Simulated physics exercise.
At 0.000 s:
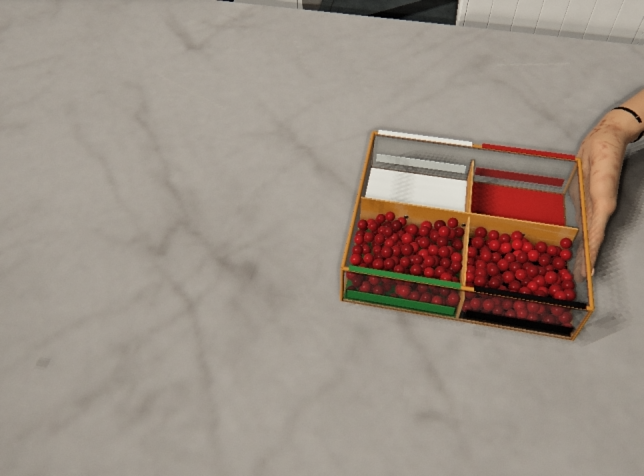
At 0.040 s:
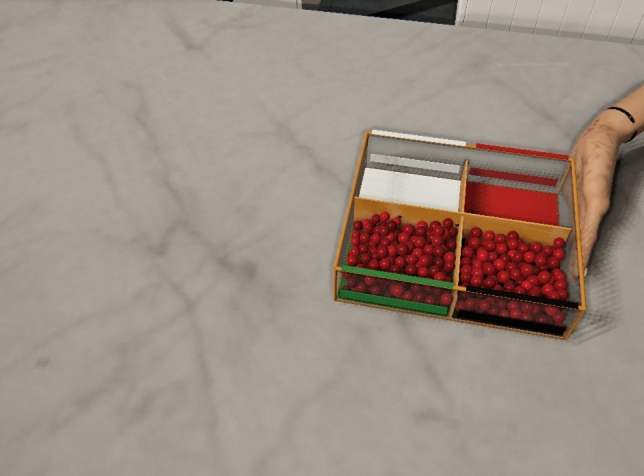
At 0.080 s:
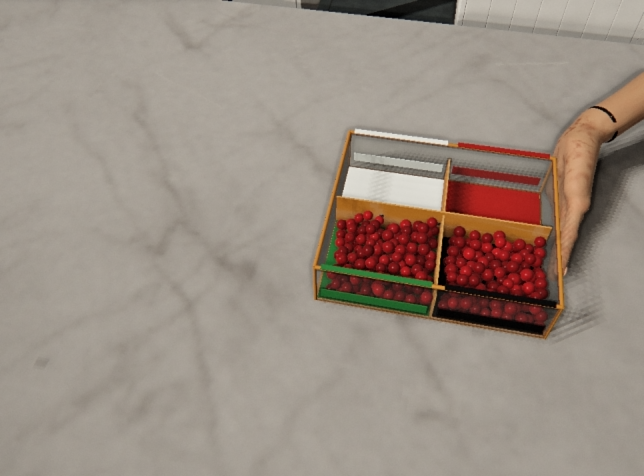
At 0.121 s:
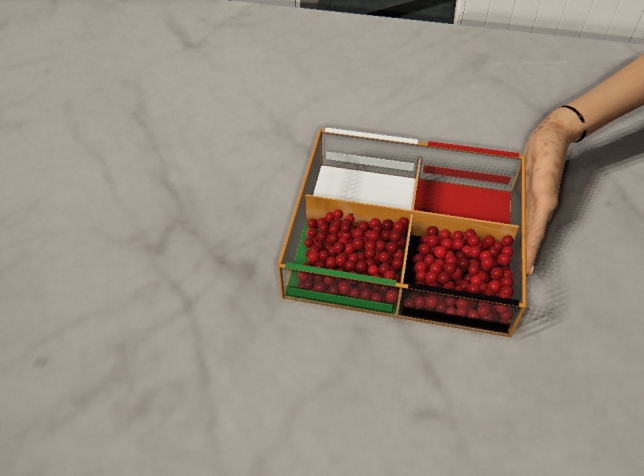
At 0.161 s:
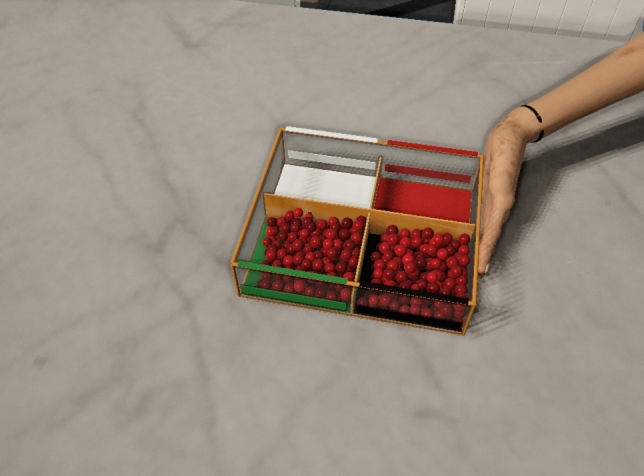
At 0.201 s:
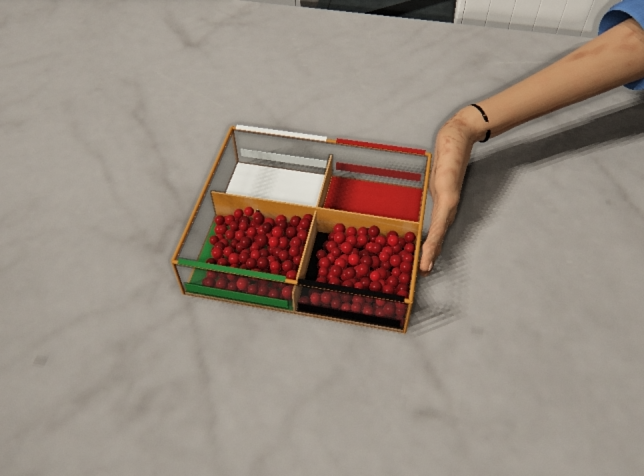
On a grey marble surface, a hand pushing a clear-sided, four-section tray leftward, red berries filling the green and black front compartments.
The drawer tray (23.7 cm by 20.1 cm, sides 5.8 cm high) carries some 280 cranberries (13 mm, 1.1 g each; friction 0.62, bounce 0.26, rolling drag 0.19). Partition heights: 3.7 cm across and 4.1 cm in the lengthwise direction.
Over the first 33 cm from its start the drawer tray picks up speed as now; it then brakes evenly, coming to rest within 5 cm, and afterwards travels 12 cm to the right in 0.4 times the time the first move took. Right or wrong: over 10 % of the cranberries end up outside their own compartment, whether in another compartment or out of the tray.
Right.
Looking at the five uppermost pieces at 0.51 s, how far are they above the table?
About 13 cm above the table.
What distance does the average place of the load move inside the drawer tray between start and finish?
The displacement comes to around 1.5 cm by the end.
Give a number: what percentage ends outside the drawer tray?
Around 10 %.
After 0.32 s, tilt 0 degrees; green 50 %, black 50 %; 0 % away from where they began.
After 0.42 s, tilt 0 degrees; green 55 %, black 40 %, in the air 10 %; 15 % away from where they began.
Then, at 0.51 s, tilt 0 degrees; green 50 %, black 40 %, in the air 5 %; 15 % away from where they began.
After 0.59 s, tilt 0 degrees; green 45 %, outside 5 %, black 45 %, in the air 5 %; 20 % away from where they began.
In the end, at 1.3 s, green 45 %, outside 10 %, black 45 %; 20 % away from where they began.
